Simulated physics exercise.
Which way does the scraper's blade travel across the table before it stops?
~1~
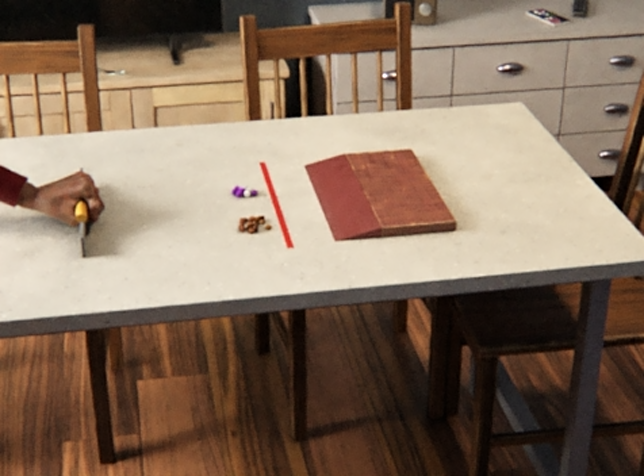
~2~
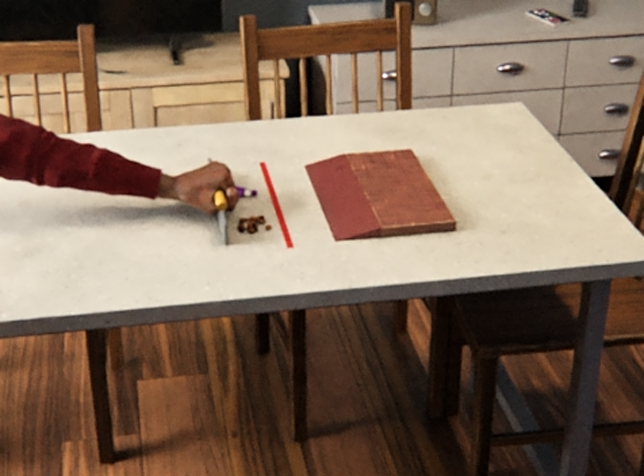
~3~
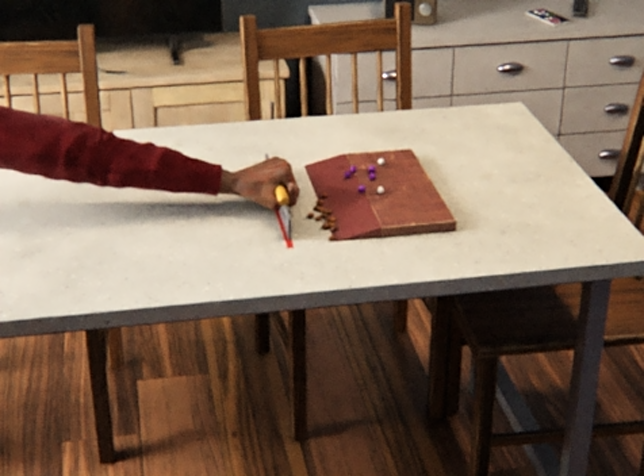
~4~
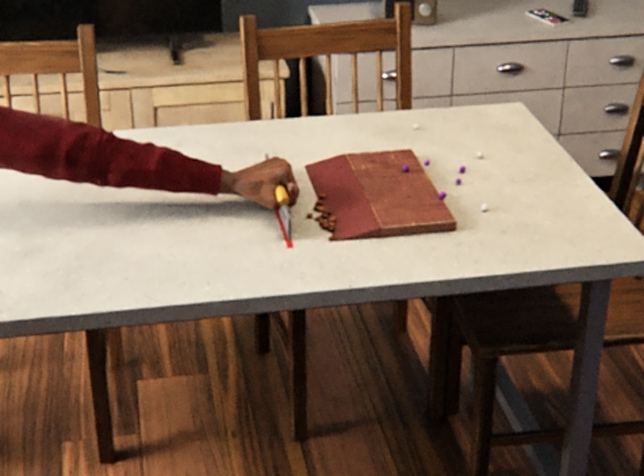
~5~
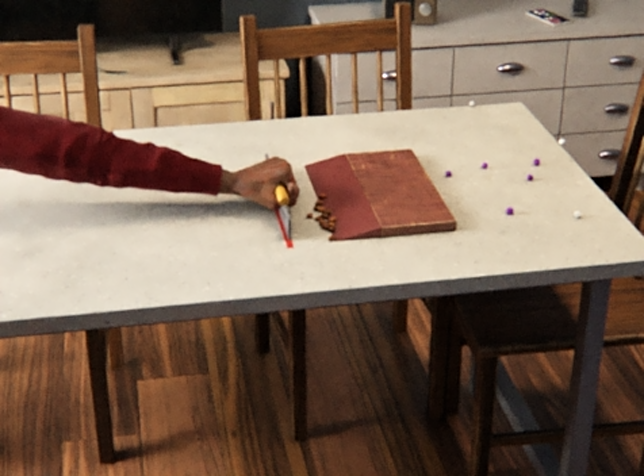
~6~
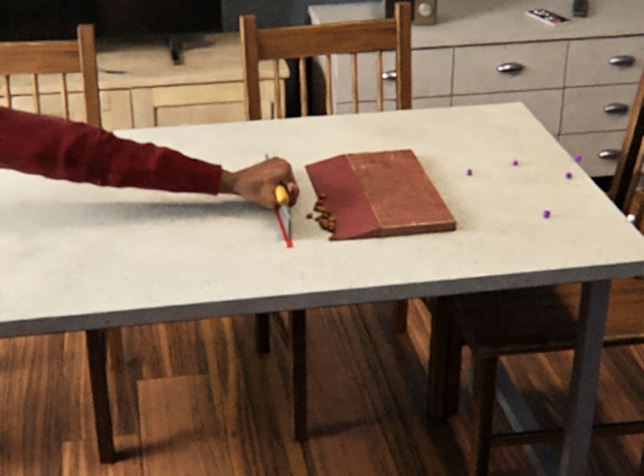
The blade travels to the right, towards the red tape, where it stops.
